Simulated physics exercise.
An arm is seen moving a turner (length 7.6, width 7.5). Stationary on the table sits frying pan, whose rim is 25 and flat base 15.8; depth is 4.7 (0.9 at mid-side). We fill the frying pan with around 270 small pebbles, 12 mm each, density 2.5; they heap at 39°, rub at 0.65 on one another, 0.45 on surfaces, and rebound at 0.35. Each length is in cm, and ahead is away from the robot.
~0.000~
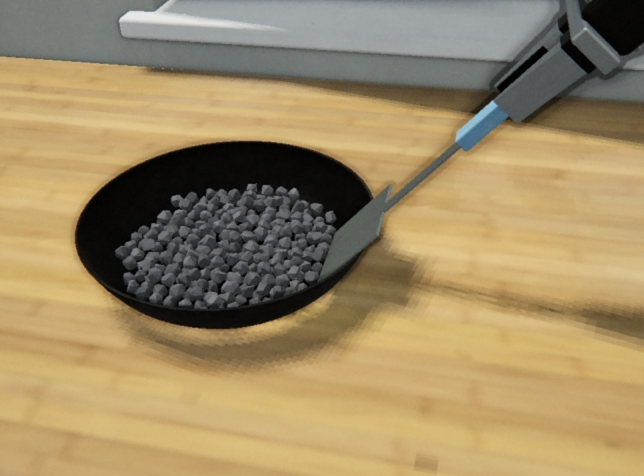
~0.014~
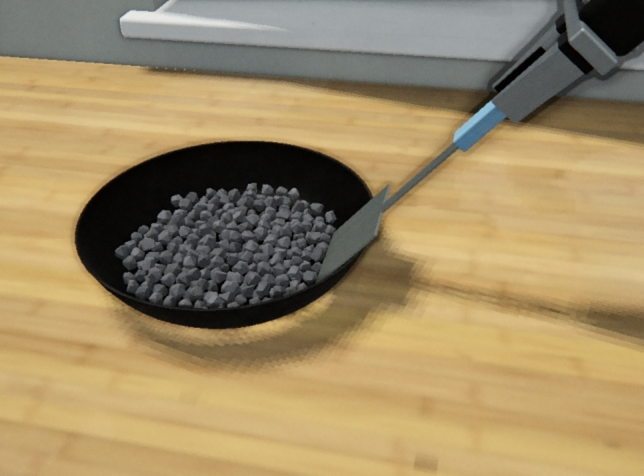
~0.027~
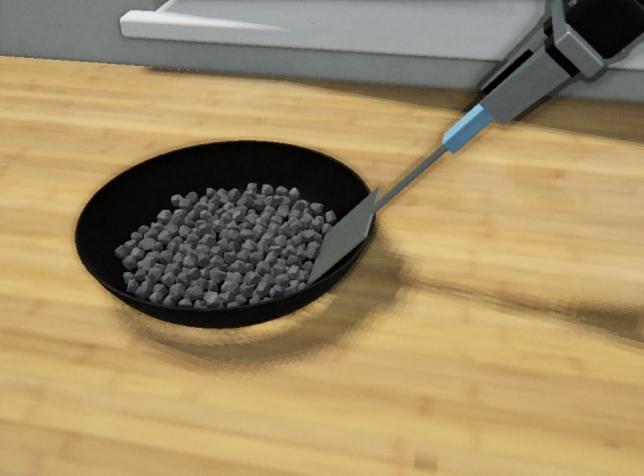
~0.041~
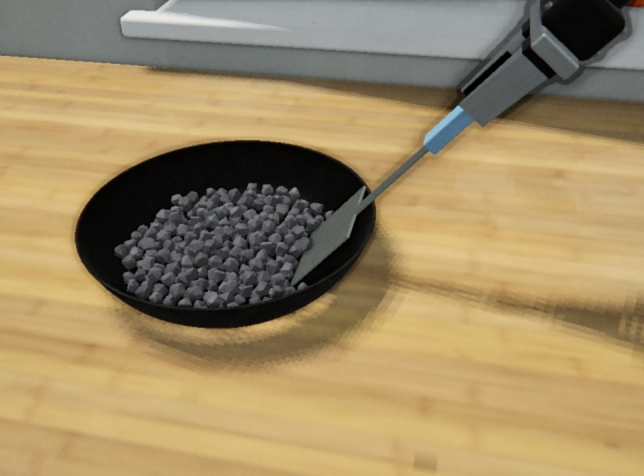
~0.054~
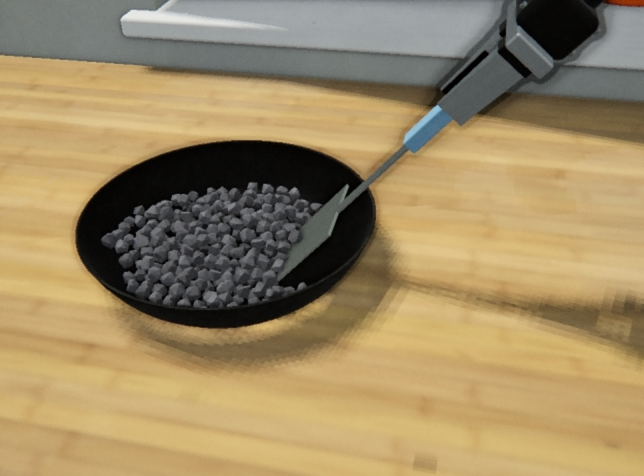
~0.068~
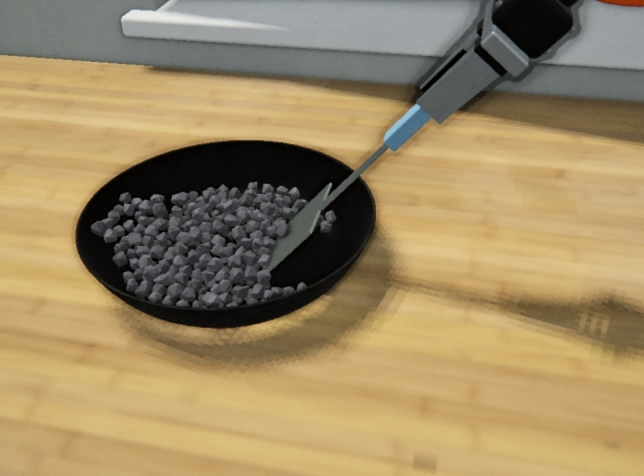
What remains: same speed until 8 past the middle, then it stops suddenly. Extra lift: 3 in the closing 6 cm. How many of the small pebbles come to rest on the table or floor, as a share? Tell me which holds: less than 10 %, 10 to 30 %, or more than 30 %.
10 to 30 % holds.
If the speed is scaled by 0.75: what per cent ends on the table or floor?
Roughly 15 per cent.
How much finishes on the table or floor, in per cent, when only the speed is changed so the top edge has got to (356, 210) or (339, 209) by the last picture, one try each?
Estimates: About 5 %, about 10 %.
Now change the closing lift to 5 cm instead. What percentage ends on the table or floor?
It comes to near 15 percent.
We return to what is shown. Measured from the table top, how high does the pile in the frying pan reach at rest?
About 5.0 cm above the table.
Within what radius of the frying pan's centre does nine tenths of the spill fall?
It comes to about 25 cm.
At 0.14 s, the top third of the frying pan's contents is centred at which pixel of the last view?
About pixel (144, 213).
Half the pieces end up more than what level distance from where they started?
Near 5 cm, measured level.
By 0.10 s, sloping 50°, highest piece 6 above the table; 270 in the frying pan.
By 0.14 s, sloping 50°, highest piece 8 above the table; 267 in the frying pan, 3 on the blade or in flight.
By 0.35 s, sloping 50°, highest piece 8 above the table; 223 in the frying pan, 38 on the table or floor, 9 on the blade or in flight.
By 1.40 s, sloping 50°, highest piece 6 above the table; 223 in the frying pan, 47 on the table or floor.
Final count, 223 in the frying pan, 47 on the table or floor. That is 17 % on the table or floor.
